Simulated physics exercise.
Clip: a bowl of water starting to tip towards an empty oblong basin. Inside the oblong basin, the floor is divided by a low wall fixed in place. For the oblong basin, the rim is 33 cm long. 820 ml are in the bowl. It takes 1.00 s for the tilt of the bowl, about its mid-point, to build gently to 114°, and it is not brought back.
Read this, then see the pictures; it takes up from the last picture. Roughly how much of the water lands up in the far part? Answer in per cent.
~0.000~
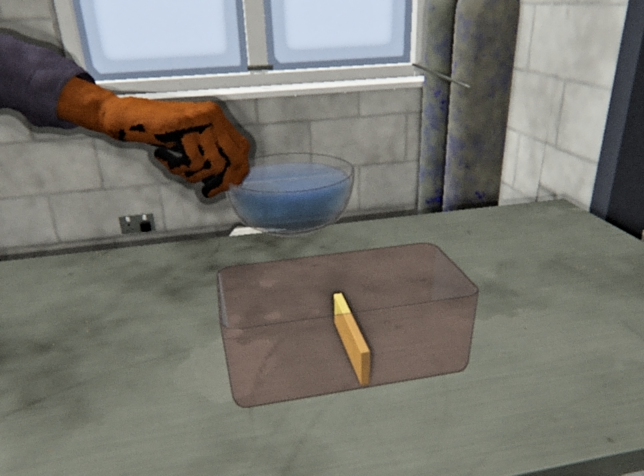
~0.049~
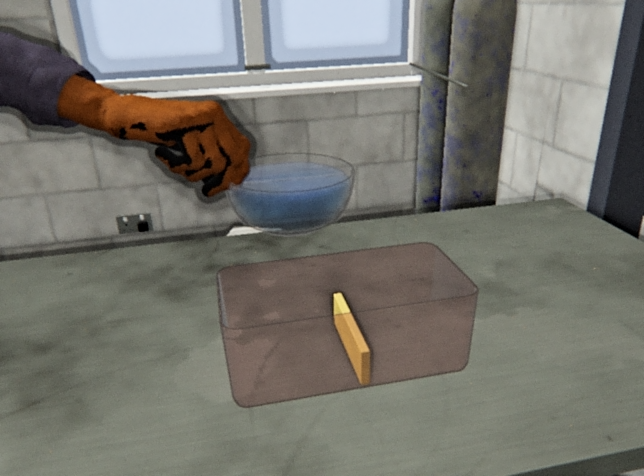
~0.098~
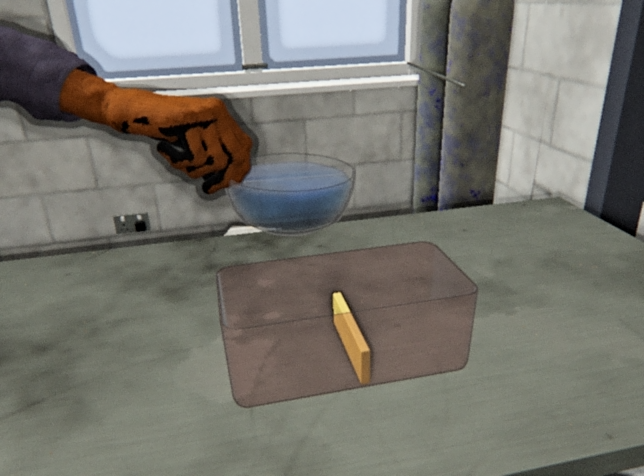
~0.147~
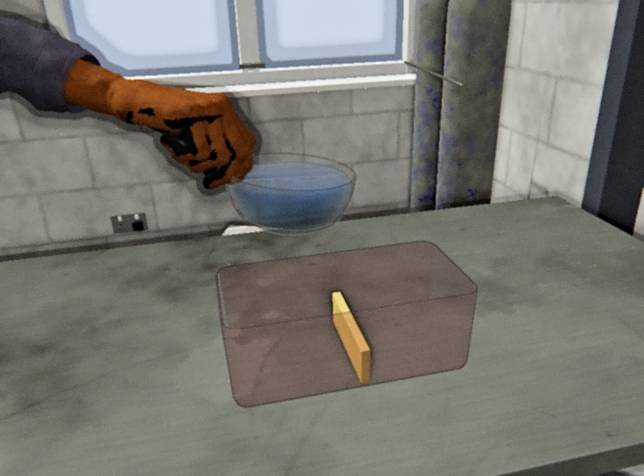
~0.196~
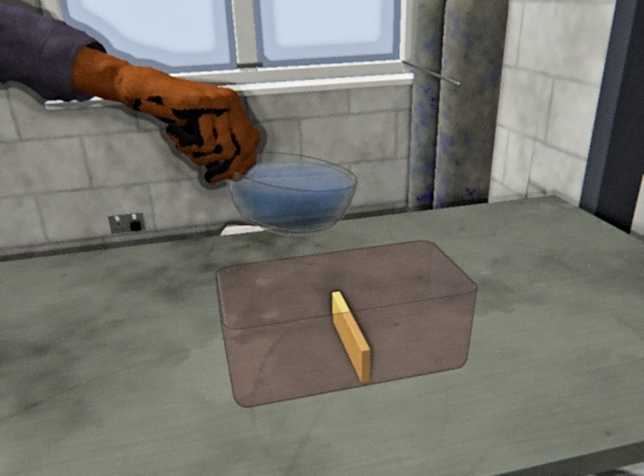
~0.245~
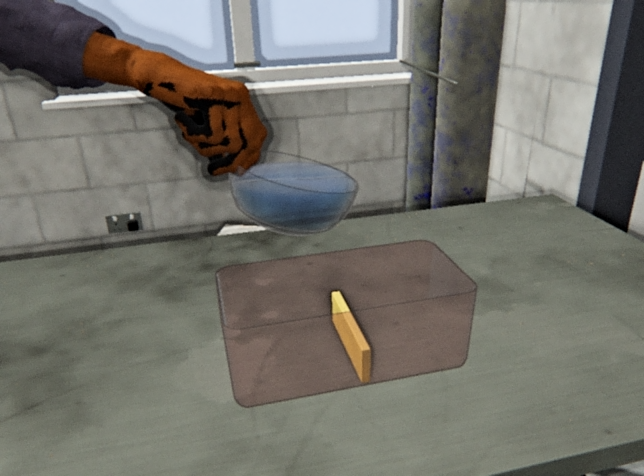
Around 88 %.
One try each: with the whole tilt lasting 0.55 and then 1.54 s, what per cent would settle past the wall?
70 per cent first, 90 per cent second.
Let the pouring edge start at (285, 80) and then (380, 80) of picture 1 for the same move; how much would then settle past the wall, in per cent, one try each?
It comes to 60 per cent, and then 75 per cent.
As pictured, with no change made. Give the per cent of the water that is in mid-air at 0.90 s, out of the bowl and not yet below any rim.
Airborne fraction: Approx. 3 %.
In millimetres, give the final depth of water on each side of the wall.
Depths: Left near 4 mm, right near 32 mm.
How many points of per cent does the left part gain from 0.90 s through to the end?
That works out to roughly 2 per cent of the whole.
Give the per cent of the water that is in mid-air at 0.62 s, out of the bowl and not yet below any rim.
Some 38 per cent.
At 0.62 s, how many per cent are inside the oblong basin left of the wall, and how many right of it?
Left: Around 0. Right: Around 36.
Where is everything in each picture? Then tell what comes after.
Tilt 0°; pouring edge (351, 167); surface from (227, 184) to (348, 172); the oblong basin's rim runs from (219, 298) to (456, 267); the wall's top is at (350, 321), in the first picture.
Tilt 1°; pouring edge (351, 167); surface from (227, 184) to (348, 172), in the second picture.
Tilt 3°; pouring edge (352, 169); surface from (227, 182) to (348, 173), in the third picture.
Tilt 6°; pouring edge (353, 172); surface from (228, 181) to (350, 173), in the fourth picture.
Tilt 10°; pouring edge (354, 176); surface from (229, 181) to (351, 174), in the fifth picture.
Tilt 16°; pouring edge (355, 182); surface from (232, 181) to (351, 177); 1 per cent is over the edge, in the sixth picture.
Then, 0.62 s in, the tilt is 78° and 26 per cent is still to pour, 0 is left of the wall and 36 right of it.
Then, 0.90 s in, the tilt is 111° and 0 per cent is still to pour, 9 is left of the wall and 88 right of it.
Then, 1.19 s in, the tilt is 114° and 0 per cent is still to pour, 11 is left of the wall and 88 right of it.
Then, 1.50 s in, the tilt is 114° and 0 per cent is still to pour, 11 is left of the wall and 88 right of it.
Finally, 11 per cent lies left of the wall, 88 right of it and 1 outside.
